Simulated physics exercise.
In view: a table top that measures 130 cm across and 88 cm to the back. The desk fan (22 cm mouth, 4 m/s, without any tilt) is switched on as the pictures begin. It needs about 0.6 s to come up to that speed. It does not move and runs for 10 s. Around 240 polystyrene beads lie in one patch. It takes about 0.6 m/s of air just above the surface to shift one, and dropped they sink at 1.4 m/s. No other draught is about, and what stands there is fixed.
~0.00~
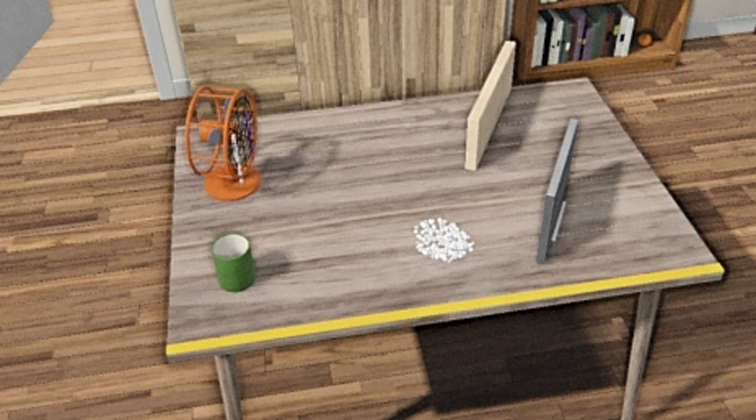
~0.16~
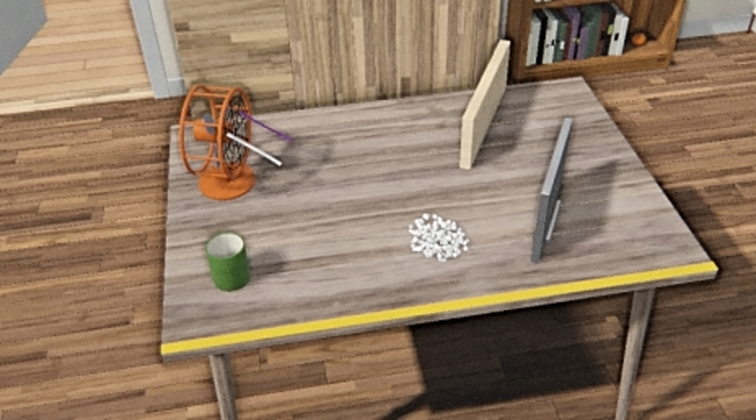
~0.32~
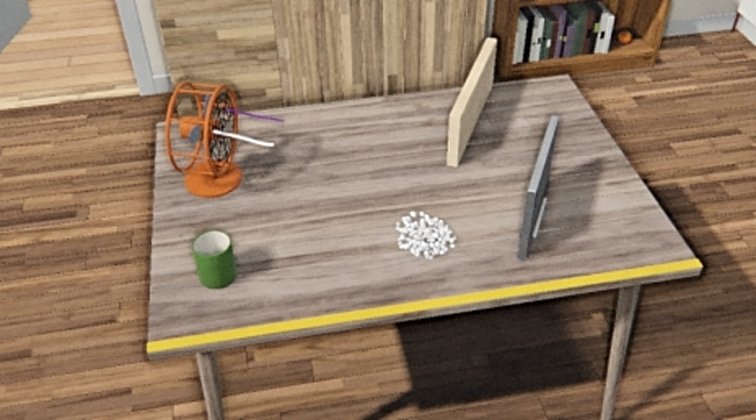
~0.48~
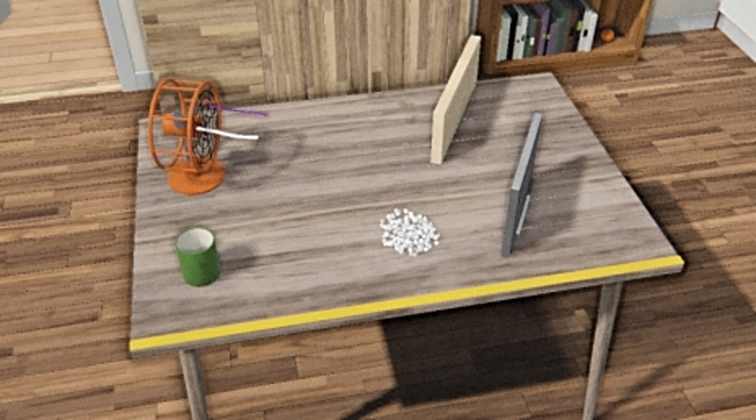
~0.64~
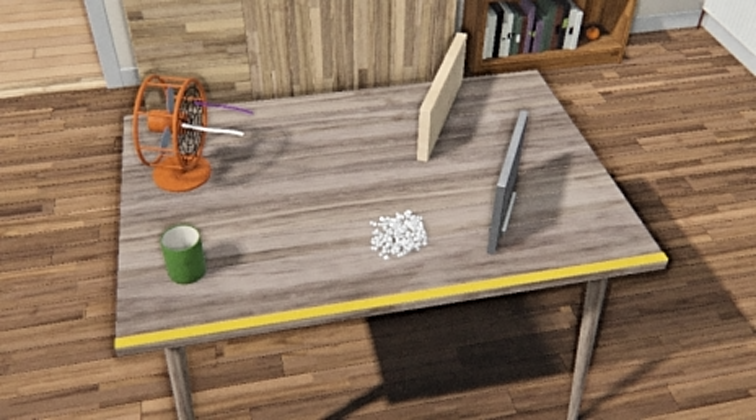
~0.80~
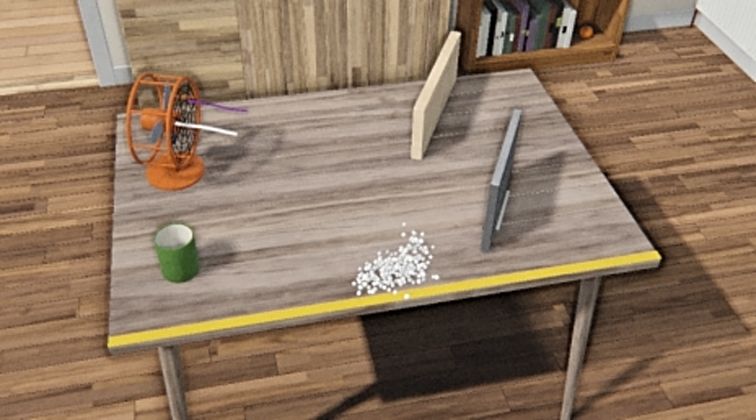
We see an orange desk fan start up on a wooden table, its purple and white streamers lifting rightward, while a patch of white beads lies still, then scatters and shifts toward the yellow front edge.
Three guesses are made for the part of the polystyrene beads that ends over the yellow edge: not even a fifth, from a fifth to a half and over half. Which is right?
By then more than half are over the yellow edge.
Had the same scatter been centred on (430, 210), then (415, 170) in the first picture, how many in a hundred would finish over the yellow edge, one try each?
In that order: 70 %, 0 %.
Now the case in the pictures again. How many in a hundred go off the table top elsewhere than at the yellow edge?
About 0 %.
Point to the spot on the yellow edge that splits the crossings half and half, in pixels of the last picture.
Near (407, 299).
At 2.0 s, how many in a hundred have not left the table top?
About 15 %.
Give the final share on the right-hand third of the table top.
Near 0 %.
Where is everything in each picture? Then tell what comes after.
The middle of the polystyrene beads is near (445, 239), none has stirred yet and the mouth of the desk fan is at (223, 133), in the first frame.
The middle of the polystyrene beads is near (442, 239), none has stirred yet and the yellow edge is centred on (451, 310), in the second frame.
The middle of the polystyrene beads is near (425, 232), none has stirred yet, the top of a laptop is at (544, 151) and the top of a mug is at (211, 243), in the third frame.
The middle of the polystyrene beads is near (409, 229) and none has stirred yet, in the fourth frame.
The middle of the polystyrene beads is near (401, 237), the farthest in sight from the desk fan is at (425, 244) and about 50 % have left their places, in the fifth frame.
The middle of the polystyrene beads is near (400, 269), the farthest in sight from the desk fan is at (437, 278) and all have left their places, in the sixth frame.
After 2.0 s the count stands so, 87 % are over the yellow edge.
After 3.2 s the count stands so, 87 % are over the yellow edge.
After 5.5 s the count stands so, 87 % are over the yellow edge.
After 10.0 s, at the end, 87 % are over the yellow edge.
